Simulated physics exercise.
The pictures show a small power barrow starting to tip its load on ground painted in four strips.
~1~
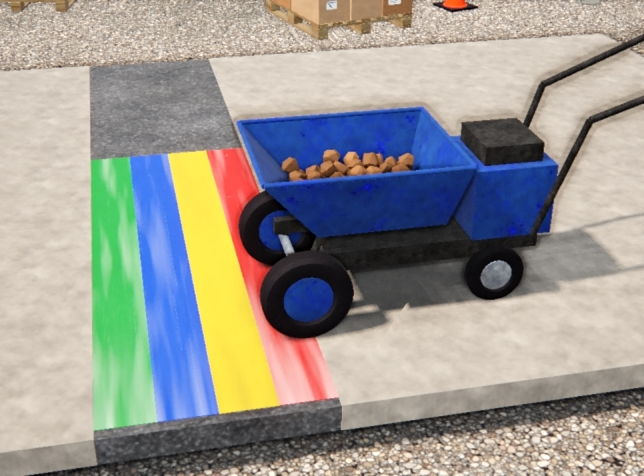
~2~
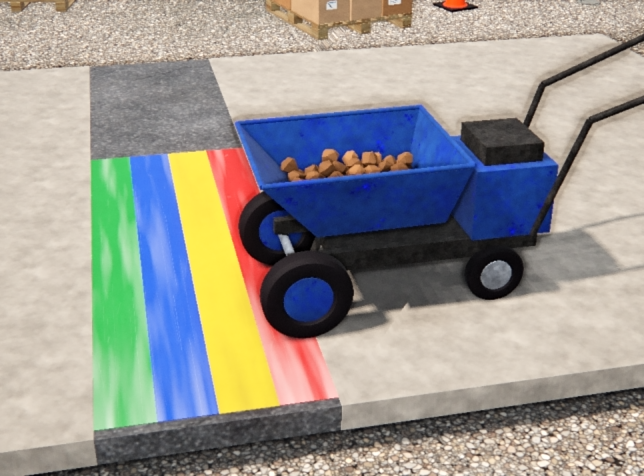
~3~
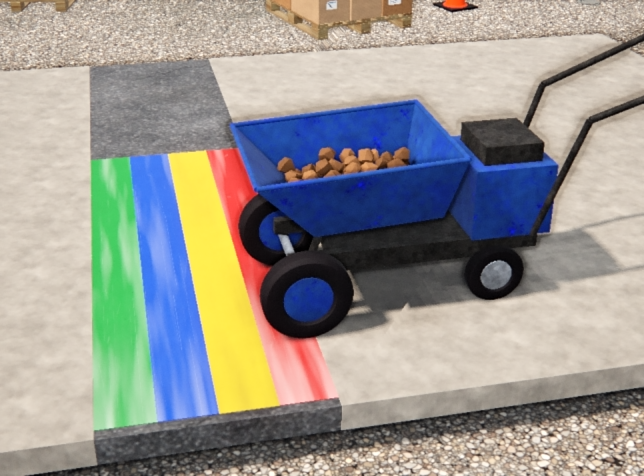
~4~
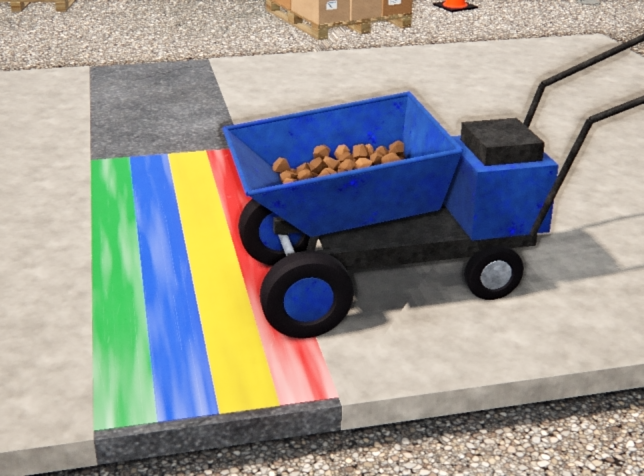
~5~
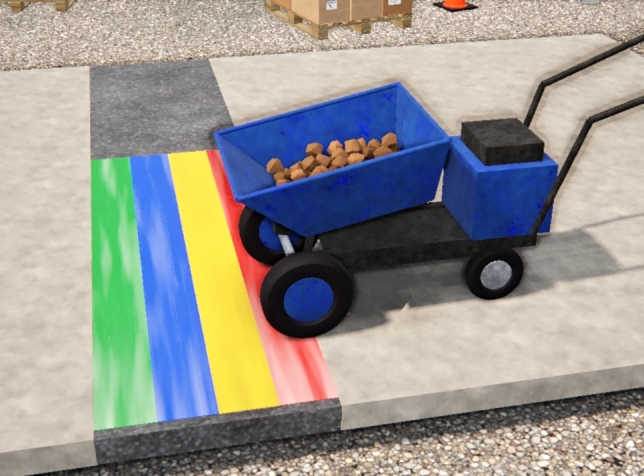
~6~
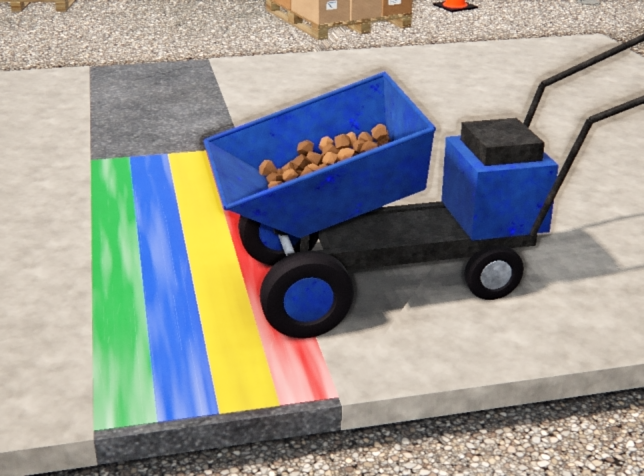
A blue power barrow with black wheels and a skip of brown clods stands on a pale concrete path edged with gravel, seen from above and to the side. Its front wheels rest by the red strip, with yellow, blue and green strips to the left. The skip sits level at first, then tilts steadily leftward, its rear rising away from the chassis, while the wheels and camera stay still.
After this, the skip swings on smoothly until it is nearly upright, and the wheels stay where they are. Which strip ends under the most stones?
The heap favours the green strip.
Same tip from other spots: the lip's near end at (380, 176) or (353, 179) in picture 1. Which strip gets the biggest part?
At the first place the yellow one, at the second the strip in yellow.
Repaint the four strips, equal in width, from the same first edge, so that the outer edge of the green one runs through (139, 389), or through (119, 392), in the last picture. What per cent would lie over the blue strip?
Roughly 0 per cent, and 10 per cent.
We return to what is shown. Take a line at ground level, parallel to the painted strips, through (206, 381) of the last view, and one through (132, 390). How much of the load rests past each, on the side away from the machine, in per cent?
About 90 and 40 per cent.
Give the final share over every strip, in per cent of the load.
About: Red strip 0, yellow strip 0, blue strip 25, green strip 50 per cent.
Shortly afterwards, skip tipped steeply; the whole lot in the skip.
Next, skip tipped right over; all but a few in the skip; a little over the blue strip.
Some moments later, skip tipped right over; a little in the skip; near a quarter over the blue strip; near half over the green strip; a little off the paint.
In the end, skip tipped right over; a little in the skip; none at all over the red strip; none at all over the yellow strip; near a quarter over the blue strip; near half over the green strip; a little off the paint.
